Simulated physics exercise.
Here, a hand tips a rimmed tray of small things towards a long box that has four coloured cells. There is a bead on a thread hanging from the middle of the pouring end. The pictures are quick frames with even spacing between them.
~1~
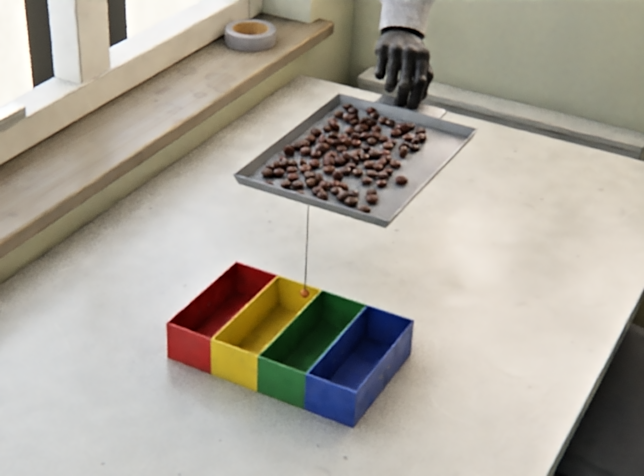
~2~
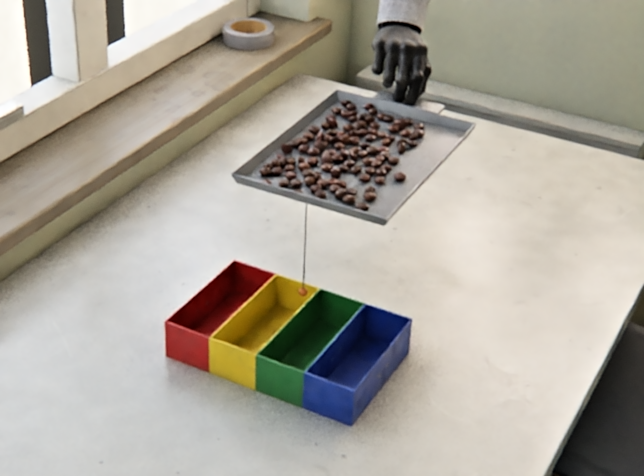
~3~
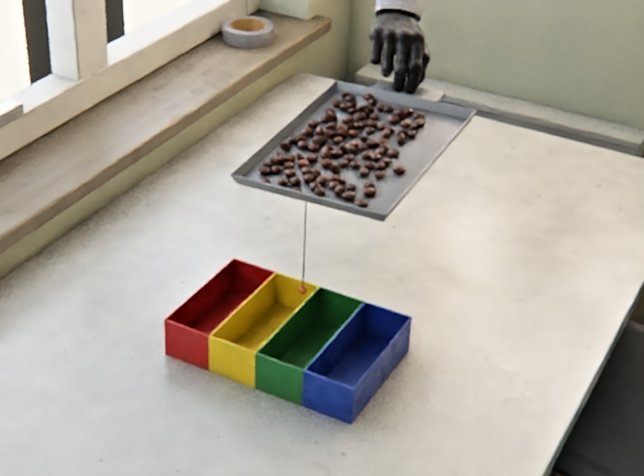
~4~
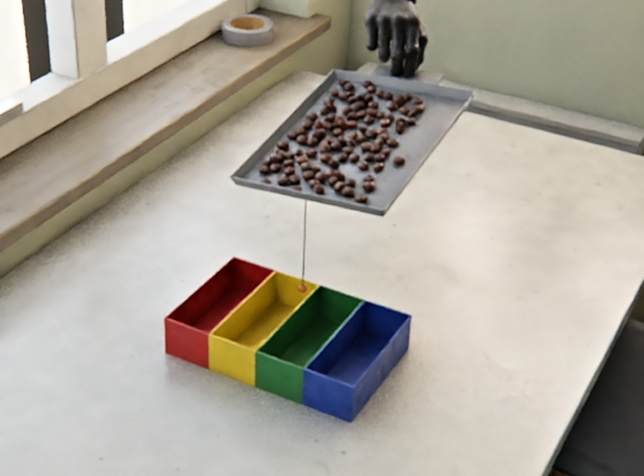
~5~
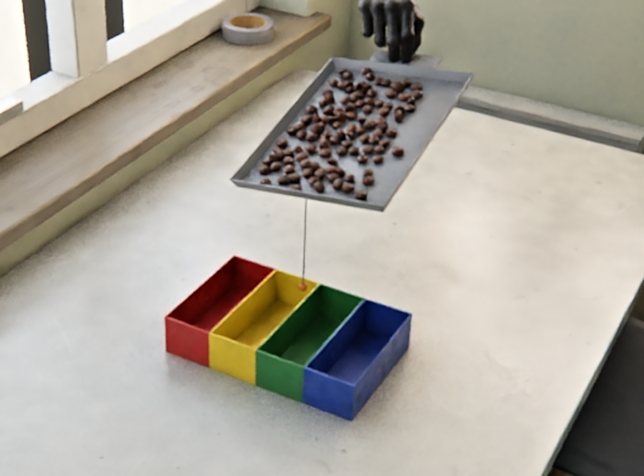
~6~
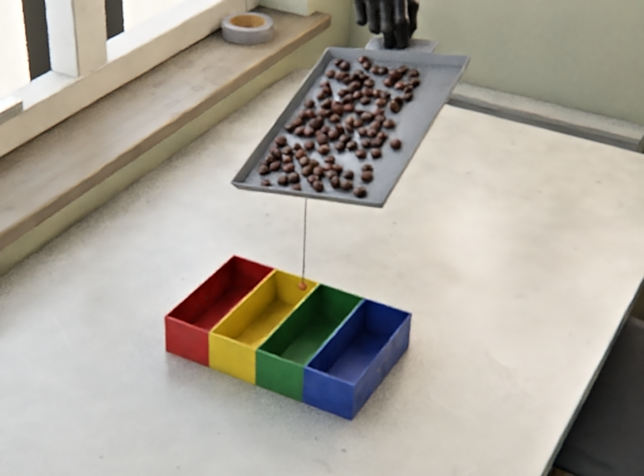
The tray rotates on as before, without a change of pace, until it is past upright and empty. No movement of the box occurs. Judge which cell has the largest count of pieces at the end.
Largest count: Red.
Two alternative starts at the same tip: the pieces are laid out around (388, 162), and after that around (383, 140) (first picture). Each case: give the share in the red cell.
You'd get about 60 per cent first and about 60 per cent second.
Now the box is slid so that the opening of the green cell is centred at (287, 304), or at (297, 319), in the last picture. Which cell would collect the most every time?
The cell in yellow, then the red cell.
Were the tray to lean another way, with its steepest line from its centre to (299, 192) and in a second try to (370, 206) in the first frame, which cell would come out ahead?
Case 1 - the cell in red. Case 2 - the blue one.
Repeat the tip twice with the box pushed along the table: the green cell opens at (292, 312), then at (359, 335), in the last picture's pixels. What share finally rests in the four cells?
Estimates in order: 100 percent, 10 percent.
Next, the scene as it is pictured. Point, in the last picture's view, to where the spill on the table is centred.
Their resting centre is at about (136, 323).
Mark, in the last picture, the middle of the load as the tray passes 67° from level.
Around (252, 185).
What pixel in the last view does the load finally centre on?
Roughly pixel (219, 319).
Shortly afterwards, tray tipped steeply; near two thirds on the tray; only a few in the red cell; near a quarter falling or outside the box.
Next, tray tipped past a quarter turn; near two thirds in the red cell; a little in the yellow cell; near a quarter falling or outside the box.
Some moments later, tray tipped past a quarter turn; near two thirds in the red cell; a little in the yellow cell; near a quarter falling or outside the box.
In the end, tray tipped past a quarter turn; near two thirds in the red cell; a little in the yellow cell; none at all in the blue cell; none at all in the green cell; near a quarter outside the box.
